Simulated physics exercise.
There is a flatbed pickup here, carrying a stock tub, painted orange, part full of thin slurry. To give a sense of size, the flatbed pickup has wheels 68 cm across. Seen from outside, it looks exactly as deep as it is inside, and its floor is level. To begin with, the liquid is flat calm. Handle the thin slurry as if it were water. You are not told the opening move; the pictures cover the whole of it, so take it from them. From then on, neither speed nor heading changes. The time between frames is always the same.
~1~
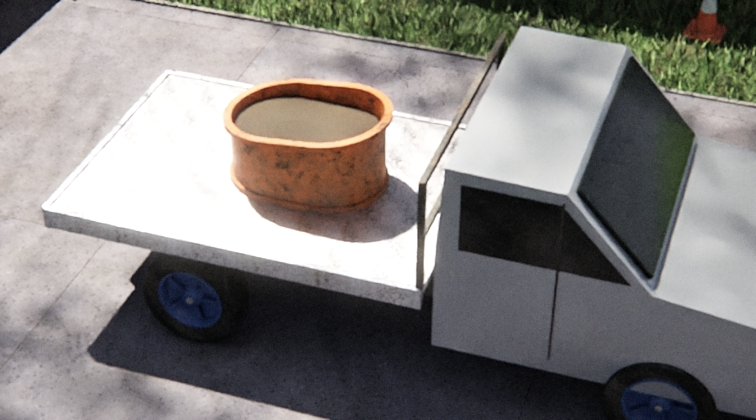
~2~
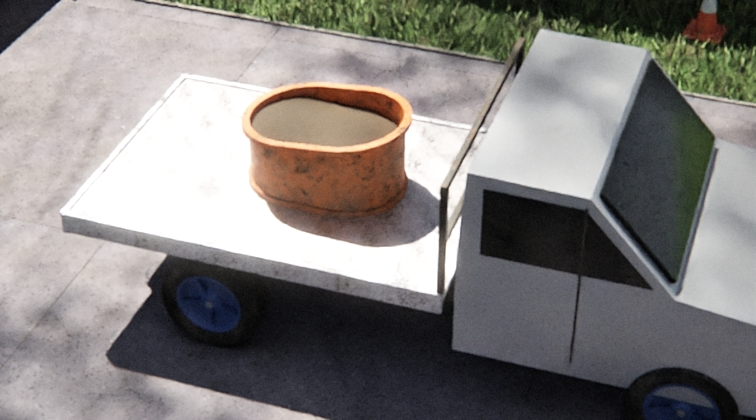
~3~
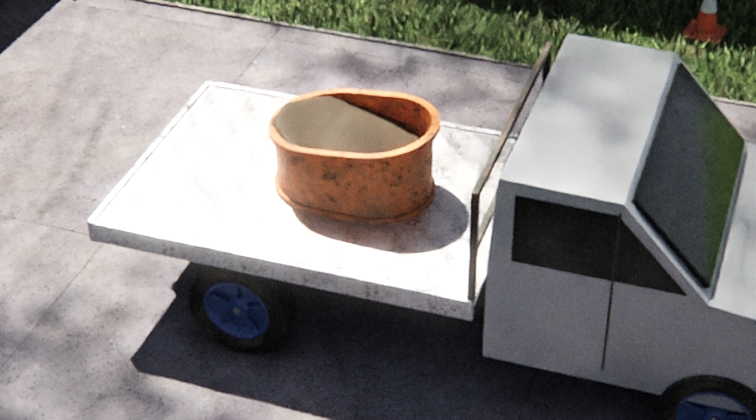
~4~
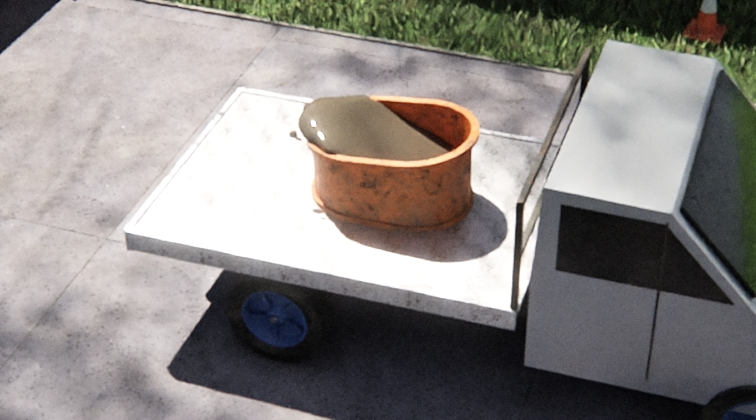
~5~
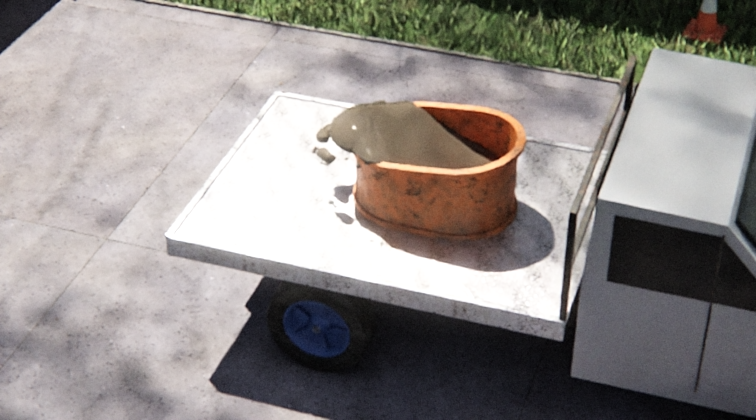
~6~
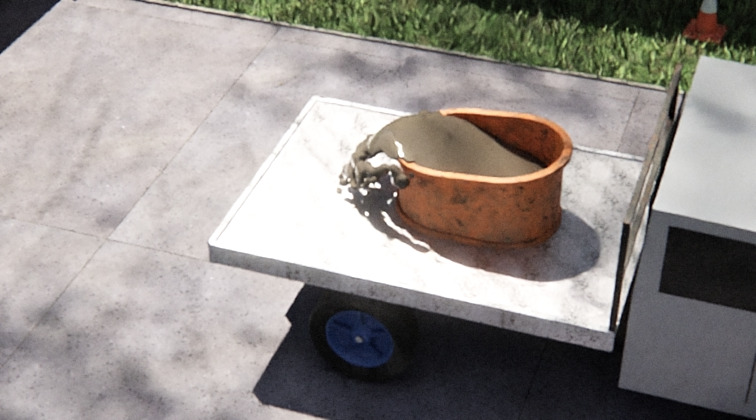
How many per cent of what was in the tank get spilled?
Roughly 12 per cent gets spilled.
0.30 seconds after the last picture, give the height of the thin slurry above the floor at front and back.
Heights: Front 44 cm, then back 28 cm.
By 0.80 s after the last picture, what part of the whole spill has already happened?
Roughly 70 % of the total.
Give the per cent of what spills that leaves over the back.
Close to 80% of it goes that way.
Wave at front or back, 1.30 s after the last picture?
Towards the aft end.
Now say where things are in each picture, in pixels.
The first picture shows the thin slurry reaches (370, 127) at the front end; it reaches (261, 106) at the back end; no slope yet; the front is on the right, levels are read along the far wall; a wheel hub at (187, 304).
The second picture shows the thin slurry reaches (389, 132) at the front end; it reaches (279, 109) at the back end; no slope yet.
The third picture shows the thin slurry reaches (416, 148) at the front end; it reaches (305, 104) at the back end; it is heaped 14° towards the back.
The fourth picture shows the thin slurry reaches (454, 167) at the front end; it reaches (342, 99) at the back end; it is heaped 25° towards the back.
The fifth picture shows the thin slurry reaches (498, 177) at the front end; it reaches (386, 105) at the back end; it is heaped 28° towards the back.
The sixth picture shows the thin slurry reaches (543, 180) at the front end; it reaches (430, 120) at the back end; it is heaped 21° towards the back; a wheel hub at (357, 343); thin slurry is coming over the back.
Then, 0.30 s later than the final frame, it stands 27 cm high behind and 44 cm in front; 8 per cent has gone over the back.
Then, 0.80 s later than the final frame, it stands 27 cm high behind and 30 cm in front; 9 per cent has gone over the back.
Then, 1.30 s later than the final frame, it stands 38 cm high behind and 24 cm in front; 9 per cent has gone over the back.
Then, 2.99 s later than the final frame, 12 per cent has gone over the back, 24 of 204 litres.
